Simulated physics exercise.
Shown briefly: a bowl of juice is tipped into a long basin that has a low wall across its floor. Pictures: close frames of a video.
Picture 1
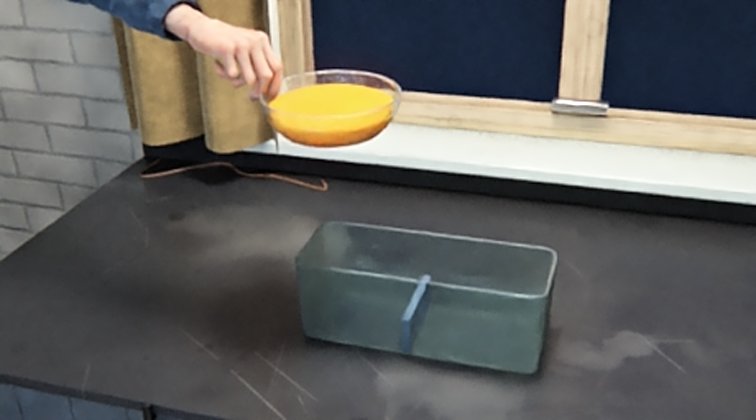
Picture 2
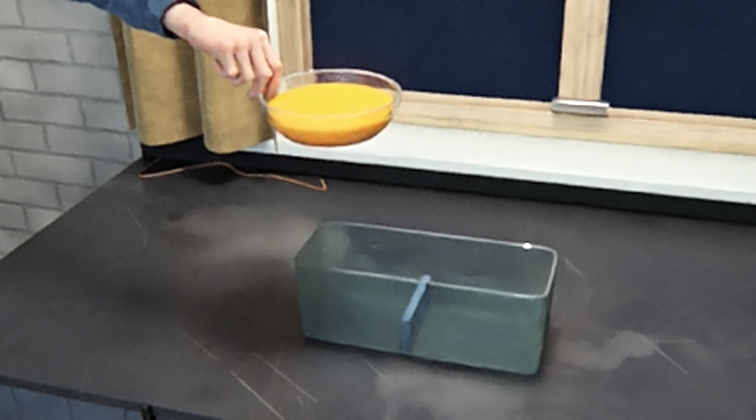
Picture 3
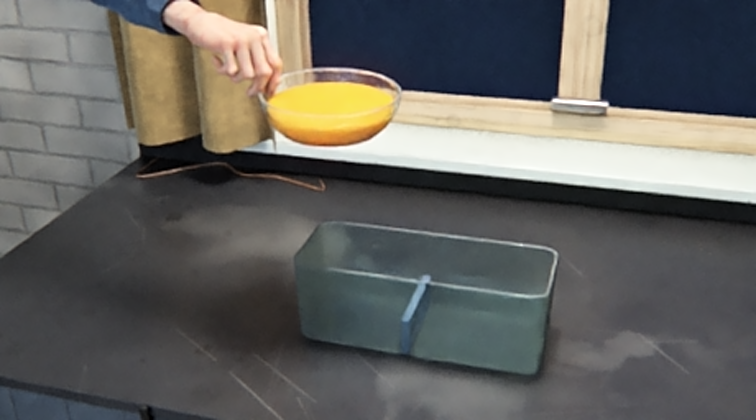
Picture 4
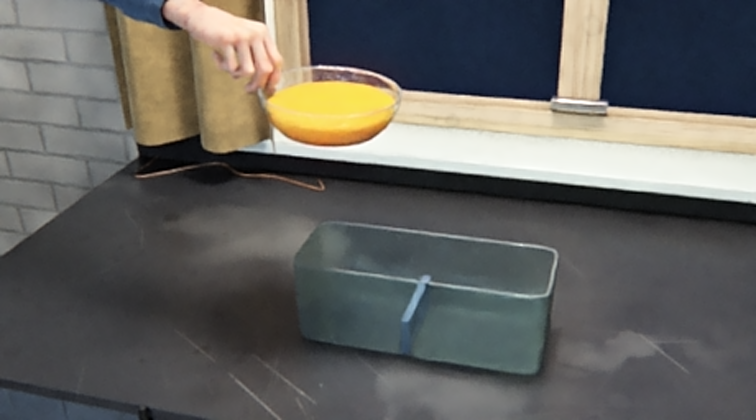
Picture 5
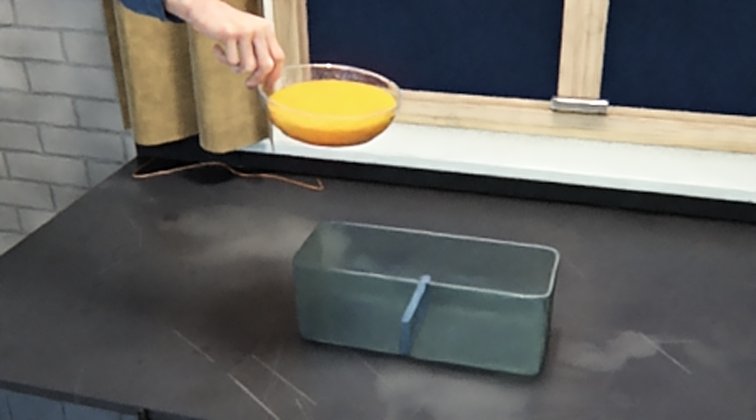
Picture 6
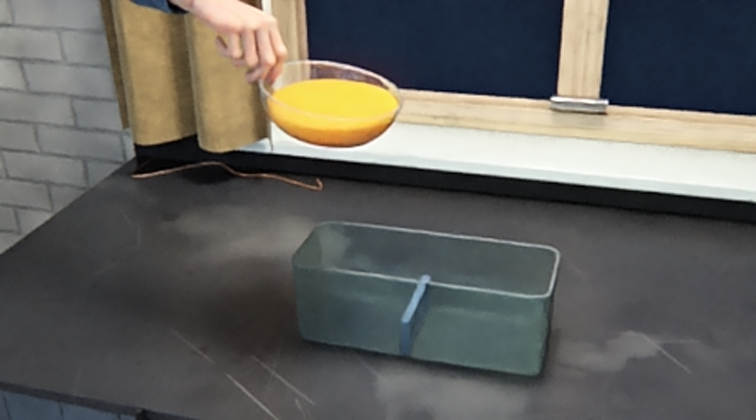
A hand holding a glass bowl of orange juice above a long divided basin, slowly tilting it slightly to the right.
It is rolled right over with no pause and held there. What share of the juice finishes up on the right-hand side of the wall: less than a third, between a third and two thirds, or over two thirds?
Once it settles, the part right of the wall is beyond two thirds, I'd say.
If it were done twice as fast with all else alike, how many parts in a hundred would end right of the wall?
Around 70 percent ends up there.
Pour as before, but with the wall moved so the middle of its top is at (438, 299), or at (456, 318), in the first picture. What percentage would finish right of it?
First try around 60 percent; second try around 40 percent.
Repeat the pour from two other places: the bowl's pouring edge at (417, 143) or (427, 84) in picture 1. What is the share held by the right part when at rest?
You'd get around 85 per cent and then around 90 per cent.
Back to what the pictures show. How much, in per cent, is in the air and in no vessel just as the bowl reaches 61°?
Airborne fraction: Approx. 50 %.
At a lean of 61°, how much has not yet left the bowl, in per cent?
Near 35 in a hundred still remains.
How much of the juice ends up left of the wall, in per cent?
Close to 15 per cent.
A moment on, the bowl is tipped part way and 35 per cent is still to pour, 1 is left of the wall and 15 right of it.
Next, the bowl is tipped on its side and 1 per cent is still to pour, 10 is left of the wall and 76 right of it.
Then the bowl is tipped on its side and 0 per cent is still to pour, 17 is left of the wall and 78 right of it.
Later the bowl is tipped on its side and 0 per cent is still to pour, 17 is left of the wall and 78 right of it.
In the end 17 per cent lies left of the wall, 78 right of it and 5 outside.
